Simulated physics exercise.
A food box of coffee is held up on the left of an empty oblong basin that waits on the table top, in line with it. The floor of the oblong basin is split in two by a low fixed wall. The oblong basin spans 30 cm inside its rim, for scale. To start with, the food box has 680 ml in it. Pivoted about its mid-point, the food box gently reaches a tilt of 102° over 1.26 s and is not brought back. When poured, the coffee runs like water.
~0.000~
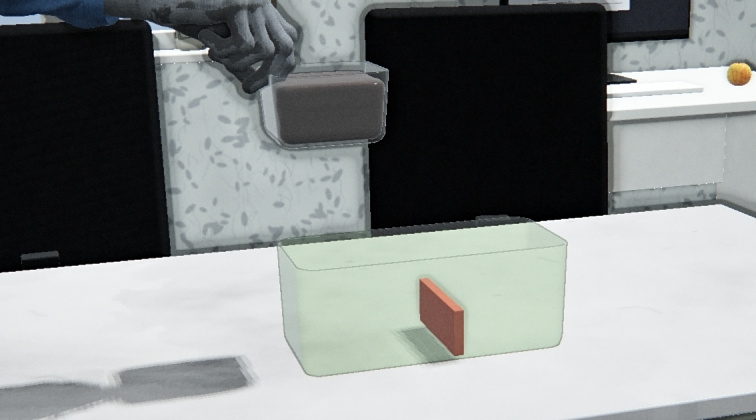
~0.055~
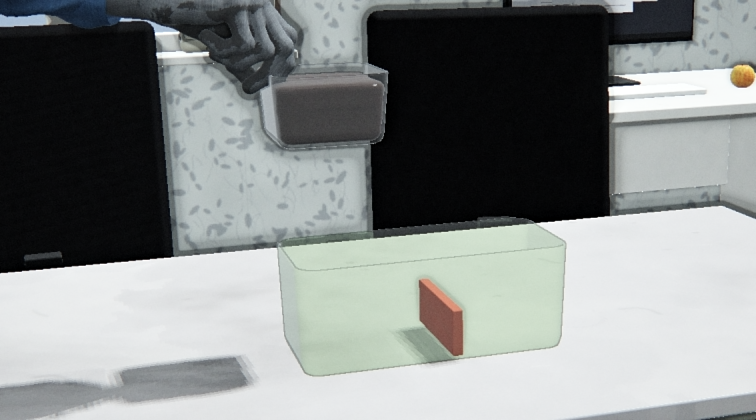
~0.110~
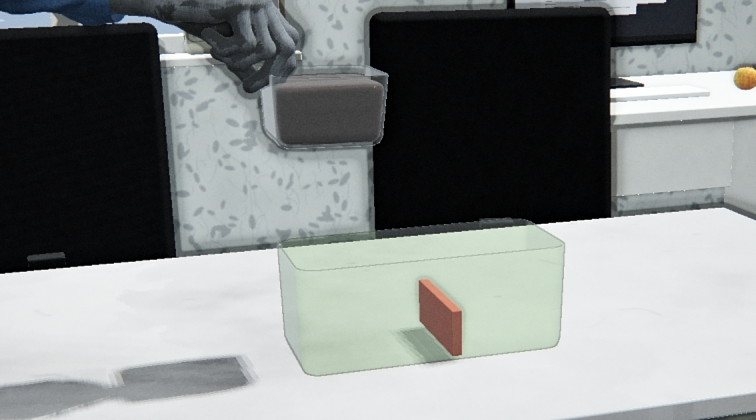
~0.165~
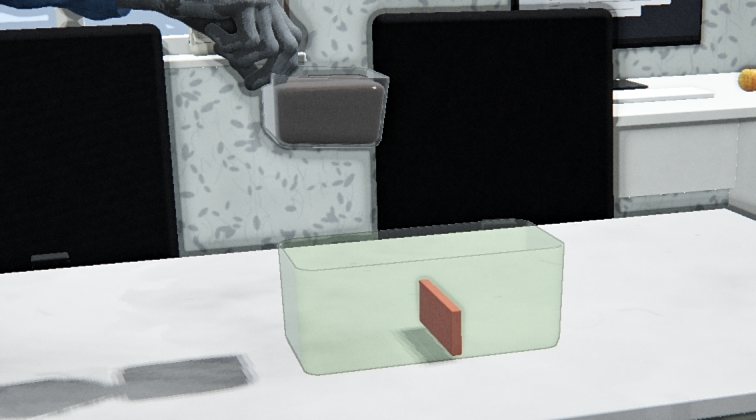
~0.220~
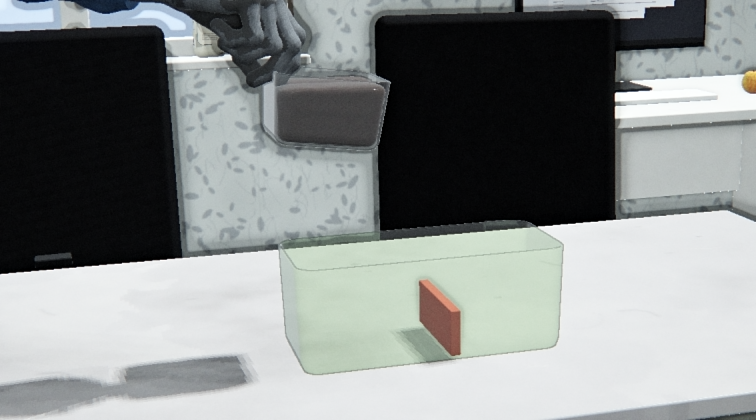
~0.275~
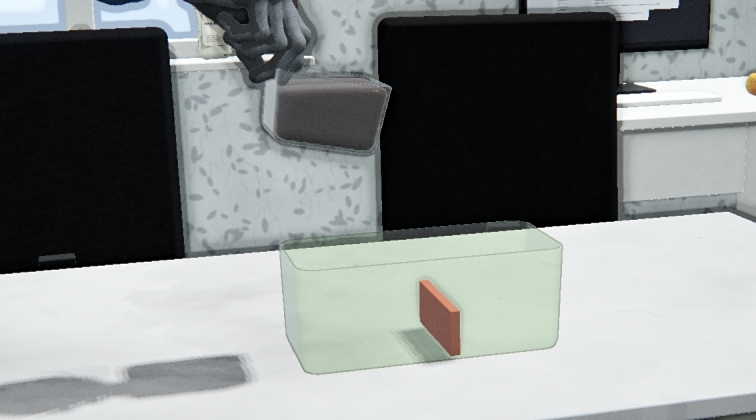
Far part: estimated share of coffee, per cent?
65 per cent.
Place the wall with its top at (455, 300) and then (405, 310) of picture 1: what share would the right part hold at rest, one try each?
I'd say 50 percent on the first go, 85 percent on the next.
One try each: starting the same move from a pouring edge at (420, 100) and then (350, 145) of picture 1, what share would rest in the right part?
Result: 90 per cent, then 0 per cent.
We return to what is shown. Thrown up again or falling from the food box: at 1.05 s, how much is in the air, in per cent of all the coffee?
Roughly 10 %.
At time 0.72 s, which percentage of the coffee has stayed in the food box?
54 %.
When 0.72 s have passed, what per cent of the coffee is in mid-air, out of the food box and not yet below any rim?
Some 32 % is the figure.
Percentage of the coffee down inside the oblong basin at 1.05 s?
Some 78 percent of the total.
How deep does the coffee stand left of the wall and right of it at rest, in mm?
Roughly 10 mm on the left side and 30 mm on the right side.
By 0.72 s the tilt is 62° and 55 per cent is still to pour, 3 is left of the wall and 10 right of it.
By 1.05 s the tilt is 95° and 11 per cent is still to pour, 14 is left of the wall and 65 right of it.
By 1.39 s the tilt is 102° and 0 per cent is still to pour, 32 is left of the wall and 65 right of it.
By 1.76 s the tilt is 102° and 0 per cent is still to pour, 33 is left of the wall and 65 right of it.
At rest 33 per cent lies left of the wall, 65 right of it and 1 outside.
